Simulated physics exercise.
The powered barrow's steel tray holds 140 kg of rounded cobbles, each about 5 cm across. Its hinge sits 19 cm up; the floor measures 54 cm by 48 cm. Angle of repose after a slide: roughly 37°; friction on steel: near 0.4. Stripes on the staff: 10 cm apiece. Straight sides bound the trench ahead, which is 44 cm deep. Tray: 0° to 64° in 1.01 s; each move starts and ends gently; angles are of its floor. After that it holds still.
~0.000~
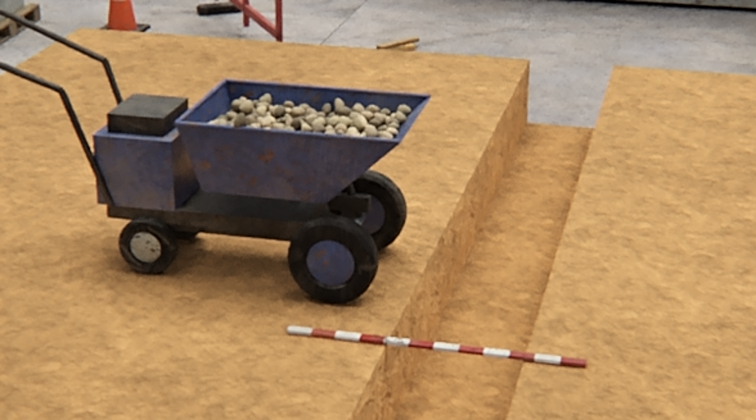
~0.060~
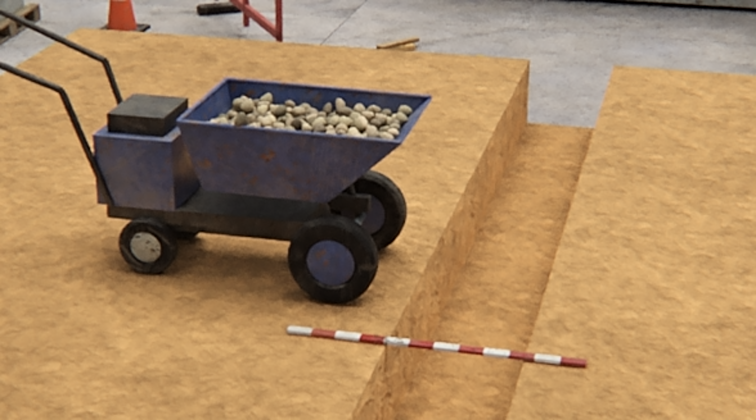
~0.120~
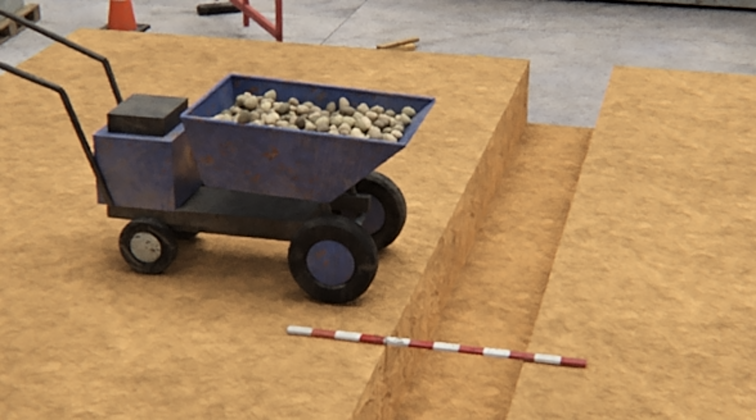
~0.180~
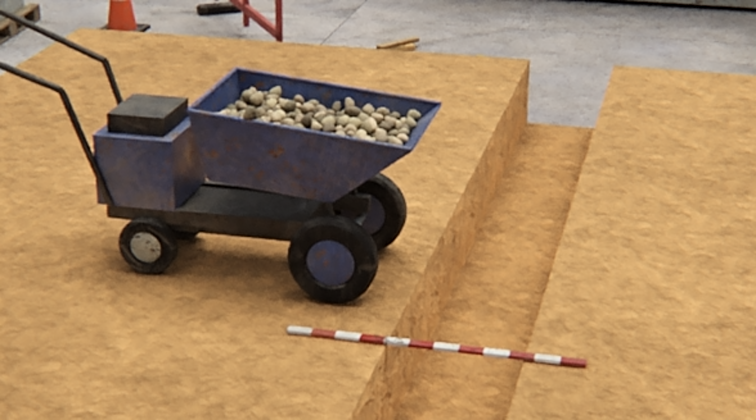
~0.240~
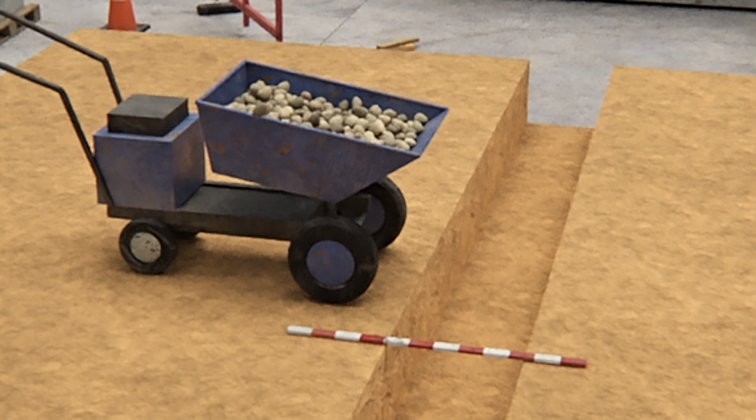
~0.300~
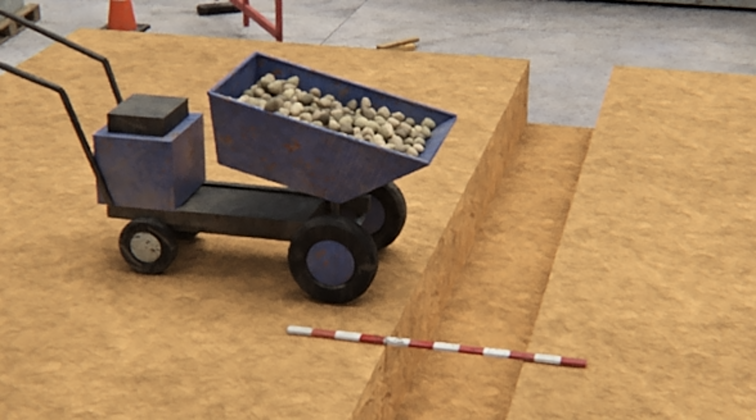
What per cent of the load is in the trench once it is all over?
68 %.
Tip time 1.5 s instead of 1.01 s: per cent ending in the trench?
About 75%.
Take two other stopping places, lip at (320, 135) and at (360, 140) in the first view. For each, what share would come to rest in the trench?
Estimates: 100 % then 100 %.
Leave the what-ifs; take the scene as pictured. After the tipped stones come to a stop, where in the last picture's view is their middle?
(521, 364).
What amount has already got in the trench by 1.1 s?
20 per cent, give or take.
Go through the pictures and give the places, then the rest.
Lip at (399, 142), floor tilted 0°, highest stones at (326, 116), in the first picture.
Lip at (401, 143), floor tilted 1°, highest stones at (321, 115); the stones move at 0.2 m/s on average, in the second picture.
Lip at (405, 146), floor tilted 2°, highest stones at (283, 107); the stones move at 0.3 m/s on average, in the third picture.
The tray is at 5°, its lip at (411, 150); the top of the load is at (276, 101); the stones move at 0.5 m/s on average, in the fourth picture.
Lip at (420, 156), floor tilted 9°, highest stones at (272, 94); the stones move at 0.6 m/s on average, in the fifth picture.
The tray is at 14°, its lip at (429, 164); the top of the load is at (269, 87); the stones move at 0.7 m/s on average, in the sixth picture.
After 0.8 s the floor is at 54°; 100 % in the tray; the foremost stones are at (476, 222).
After 1.1 s the floor is at 64°; 73 % in the tray, 22 % in the trench, 6 % past the trench; the foremost stones are at (566, 282).
After 1.5 s the floor is at 64°; 30 % in the tray, 41 % in the trench, 30 % past the trench; the foremost stones are at (696, 311).
After 3.4 s the floor is at 64°; 0 % in the tray, 68 % in the trench, 32 % past the trench; the foremost stones are past the picture's edge.
